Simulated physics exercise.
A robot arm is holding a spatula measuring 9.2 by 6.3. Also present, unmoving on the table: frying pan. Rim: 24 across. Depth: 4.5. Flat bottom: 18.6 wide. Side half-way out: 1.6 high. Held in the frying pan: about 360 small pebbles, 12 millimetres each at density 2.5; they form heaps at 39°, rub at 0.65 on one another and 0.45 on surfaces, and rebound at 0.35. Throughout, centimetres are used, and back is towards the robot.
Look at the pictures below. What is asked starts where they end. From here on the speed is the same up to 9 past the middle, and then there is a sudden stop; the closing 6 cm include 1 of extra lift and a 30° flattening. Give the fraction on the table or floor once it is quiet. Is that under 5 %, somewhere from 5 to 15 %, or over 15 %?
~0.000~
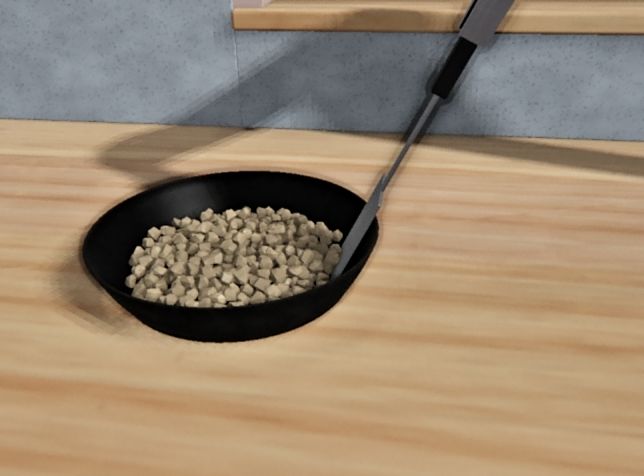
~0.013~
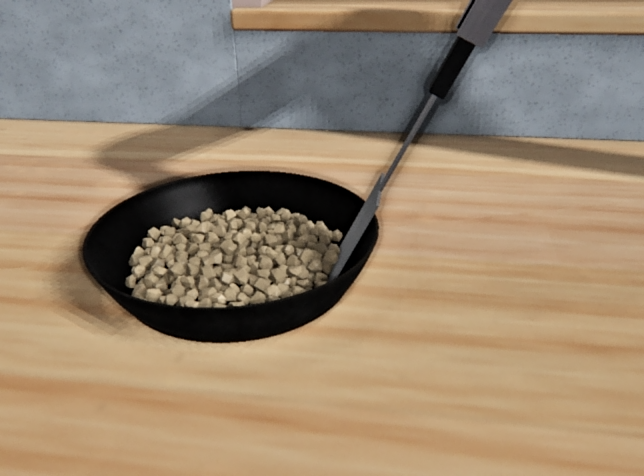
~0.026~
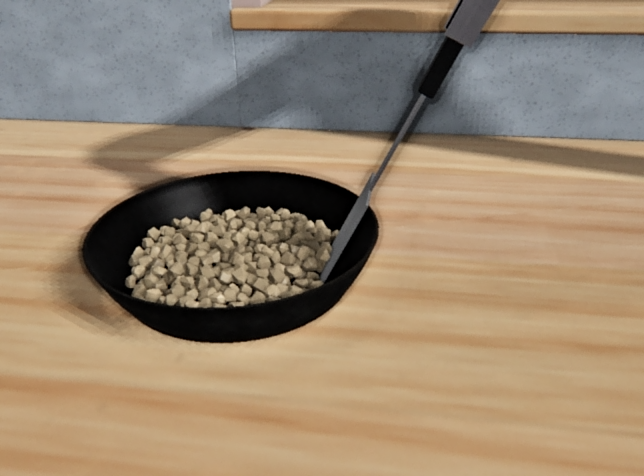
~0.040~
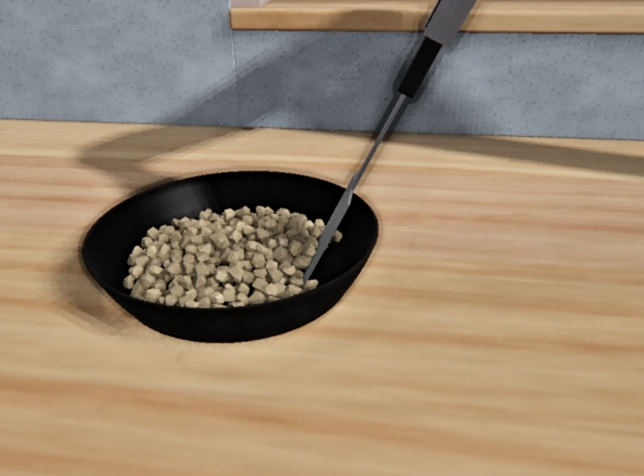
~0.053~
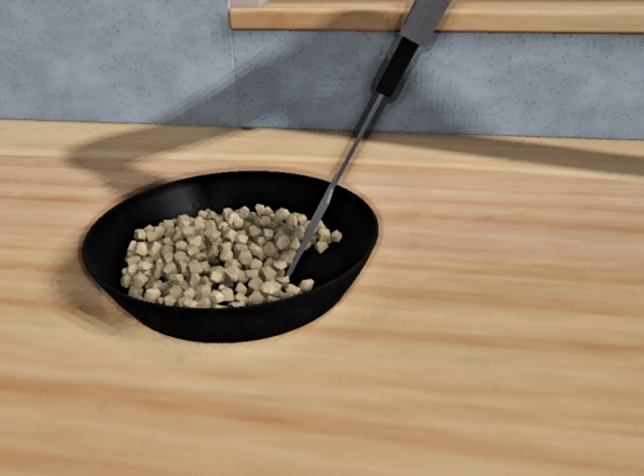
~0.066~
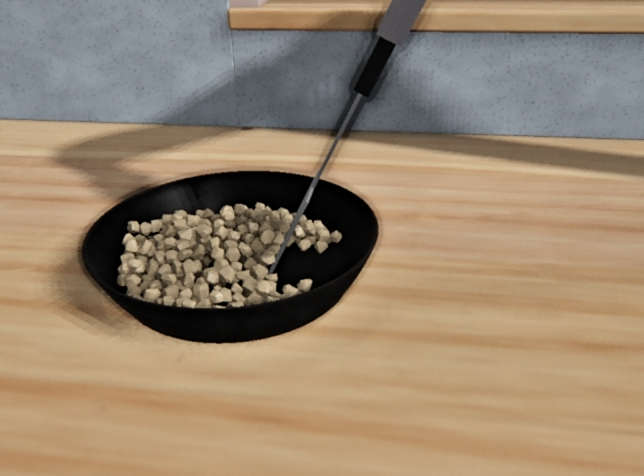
It is over 15 %.
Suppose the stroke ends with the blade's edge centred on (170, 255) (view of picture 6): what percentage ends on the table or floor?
Estimate: Approx. 5 %.
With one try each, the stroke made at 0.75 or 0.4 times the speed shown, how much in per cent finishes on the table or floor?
About 5 and 5 per cent.
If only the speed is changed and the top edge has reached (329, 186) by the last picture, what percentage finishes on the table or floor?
About 10 percent.
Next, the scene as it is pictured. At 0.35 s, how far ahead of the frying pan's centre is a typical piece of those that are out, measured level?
16 cm.
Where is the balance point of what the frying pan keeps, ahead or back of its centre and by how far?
Offset forward: Around 3.0 cm.
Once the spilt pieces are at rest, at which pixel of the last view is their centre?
In the last view, it's around (58, 256).
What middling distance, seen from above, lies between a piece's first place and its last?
4 cm.
By 0.10 s, sloping 64°, highest piece 6 above the table; 359 in the frying pan.
By 0.13 s, sloping 55°, highest piece 7 above the table; 359 in the frying pan.
By 0.35 s, sloping 34°, highest piece 14 above the table; 285 in the frying pan, 57 on the table or floor, 17 on the blade or in flight.
By 1.40 s, sloping 34°, highest piece 5 above the table; 283 in the frying pan, 76 on the table or floor.
Final count, 283 in the frying pan, 76 on the table or floor. That is 21 % on the table or floor.
